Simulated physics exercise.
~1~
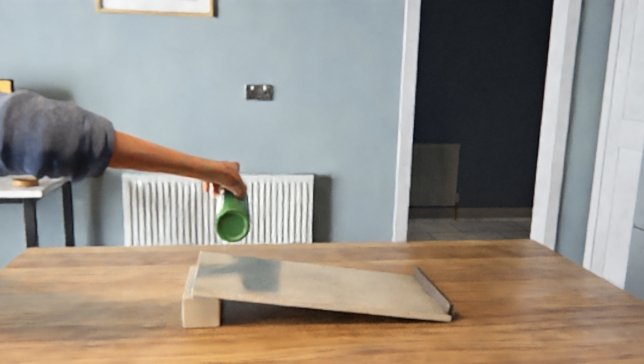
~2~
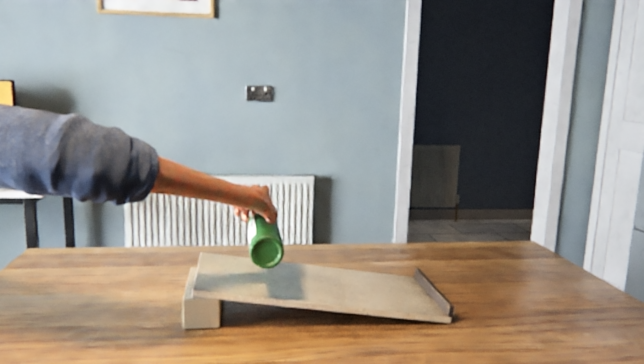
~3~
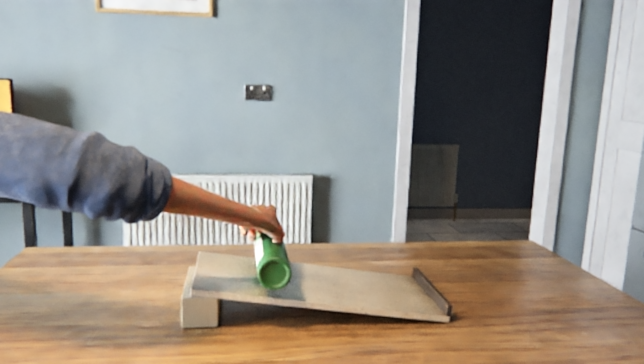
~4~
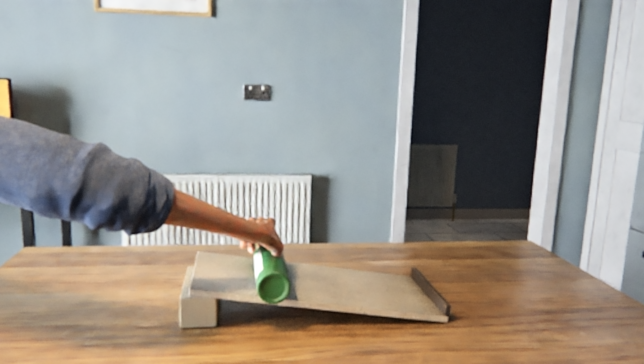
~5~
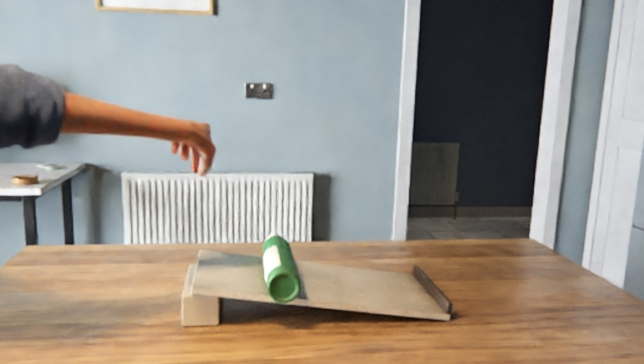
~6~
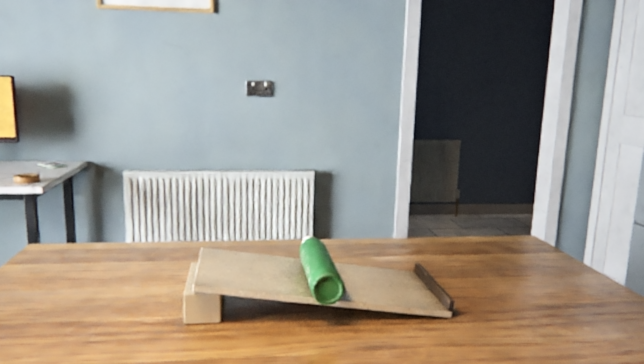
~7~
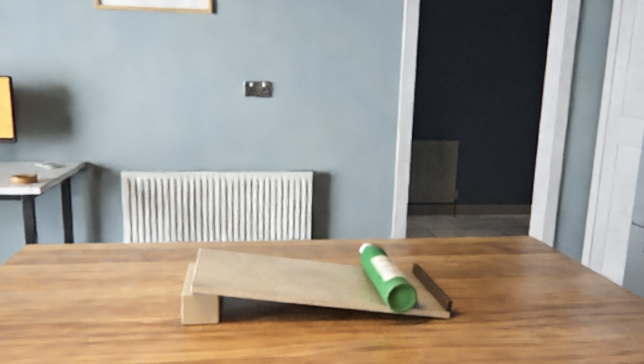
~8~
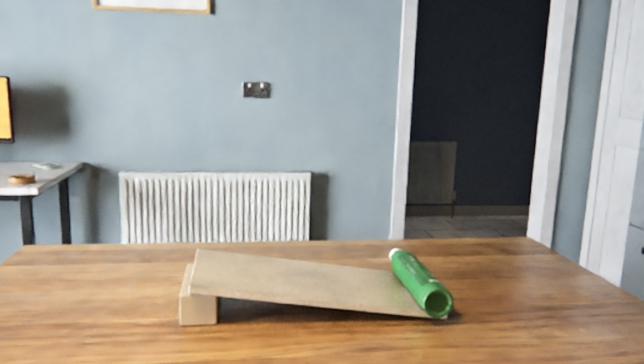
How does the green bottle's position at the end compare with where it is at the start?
At the start the green bottle is held in the air above the raised left end of the board. At the end it lies on its side at the low right end of the board, with no hand on it.
